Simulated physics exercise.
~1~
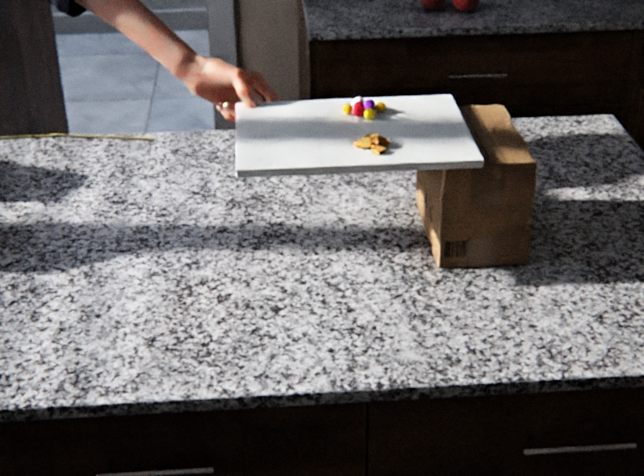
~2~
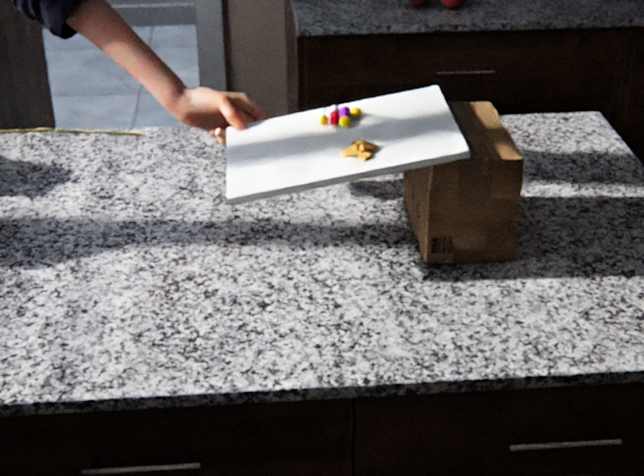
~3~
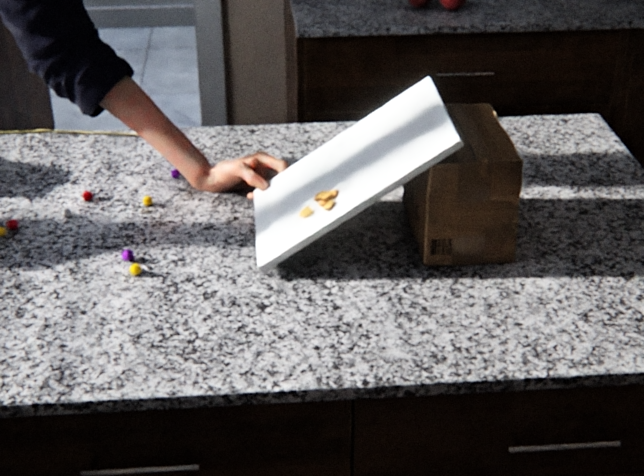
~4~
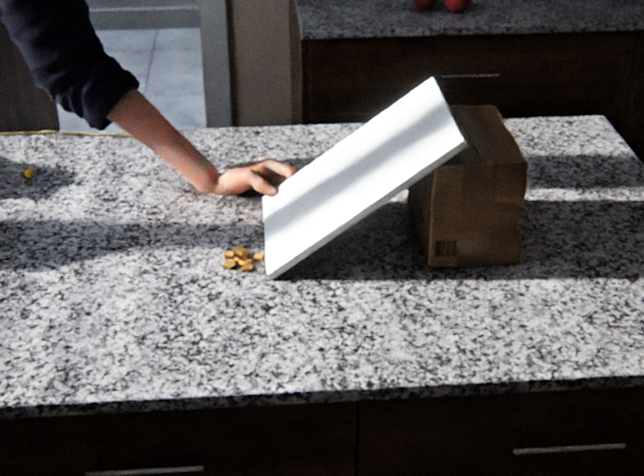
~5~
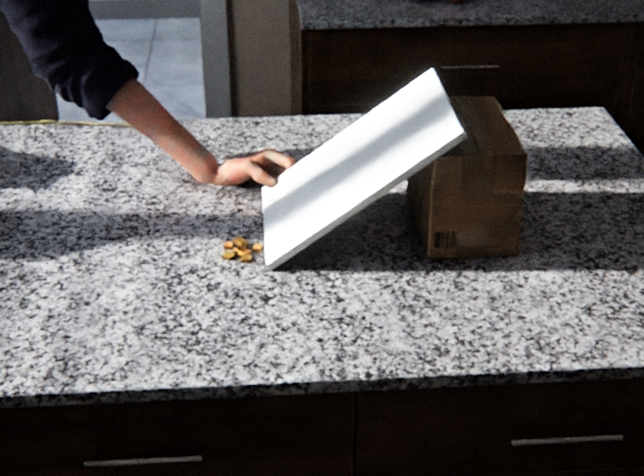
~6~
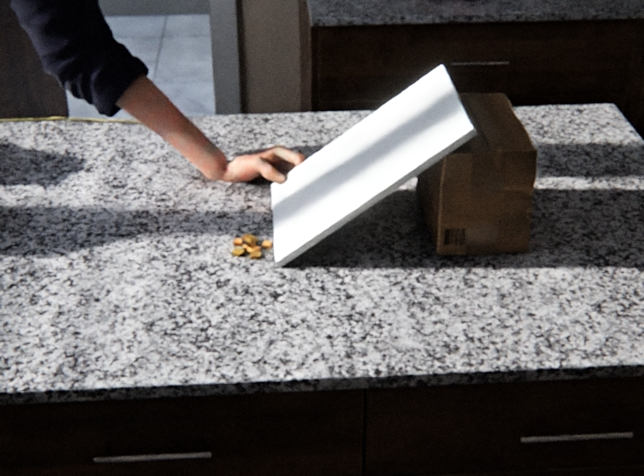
A white board propped on a cardboard box tilted as a hand lowered its left end to the speckled counter, and the colorful little balls rolled far off to the left and out of sight, while the tan pieces slid down and stopped at its foot.
